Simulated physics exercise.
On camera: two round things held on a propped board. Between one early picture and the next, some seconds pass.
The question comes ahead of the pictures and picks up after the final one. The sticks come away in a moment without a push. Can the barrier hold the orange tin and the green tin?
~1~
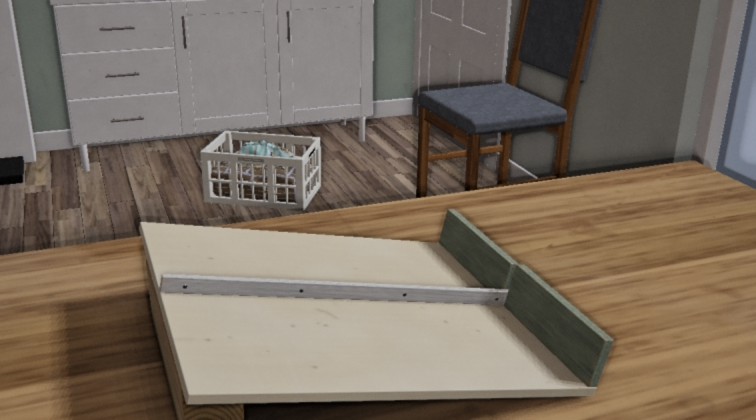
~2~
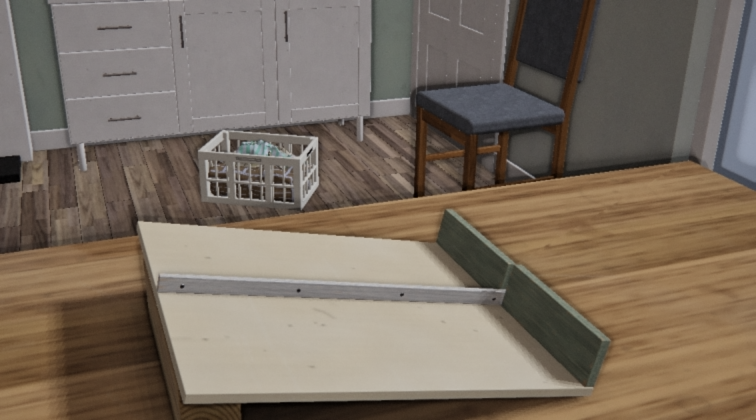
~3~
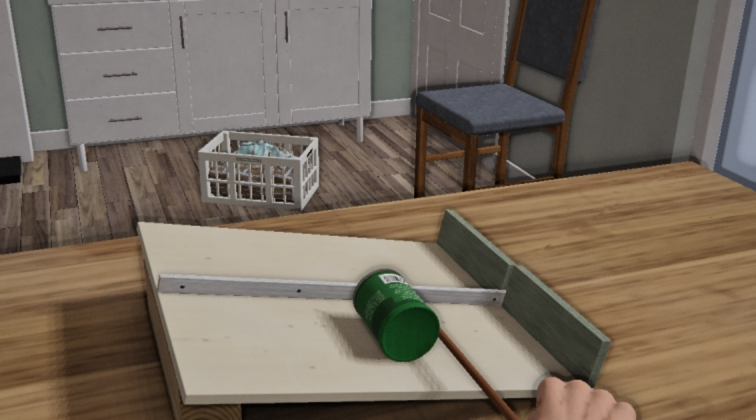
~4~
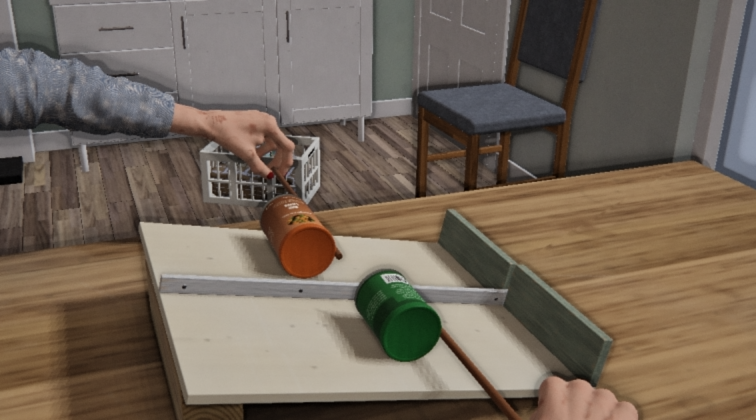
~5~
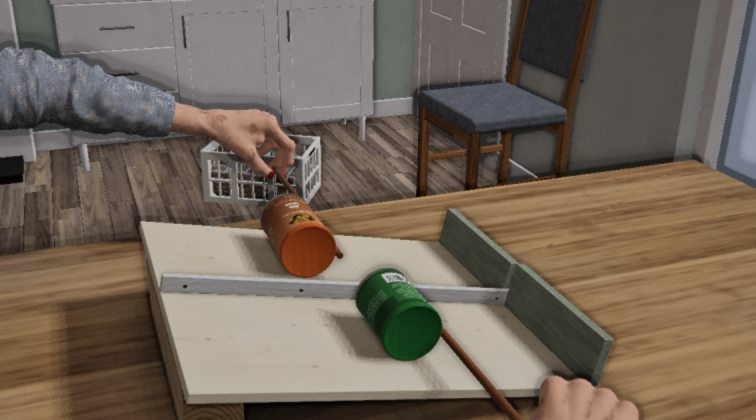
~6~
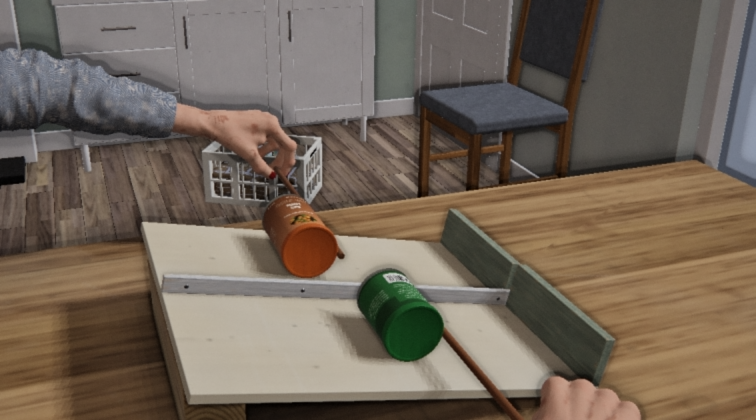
Trial note - orange tin stays put; green tin stays put.
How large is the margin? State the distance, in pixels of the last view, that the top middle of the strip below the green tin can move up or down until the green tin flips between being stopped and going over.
Down, by around 32 pixels.
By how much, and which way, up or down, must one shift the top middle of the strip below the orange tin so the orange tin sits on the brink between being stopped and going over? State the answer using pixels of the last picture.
That's a shift of close to 24 pixels downward.
Then, 0.32 s after the last picture, orange tin rolling on the board near (338, 238); green tin rolling on the board near (442, 316).
Then, 0.52 s after the last picture, orange tin rolling on the board near (410, 243); green tin rolling on the board near (520, 318).
At rest, the orange tin stops on the board, near (452, 246); the green tin stops on the board, near (528, 318).
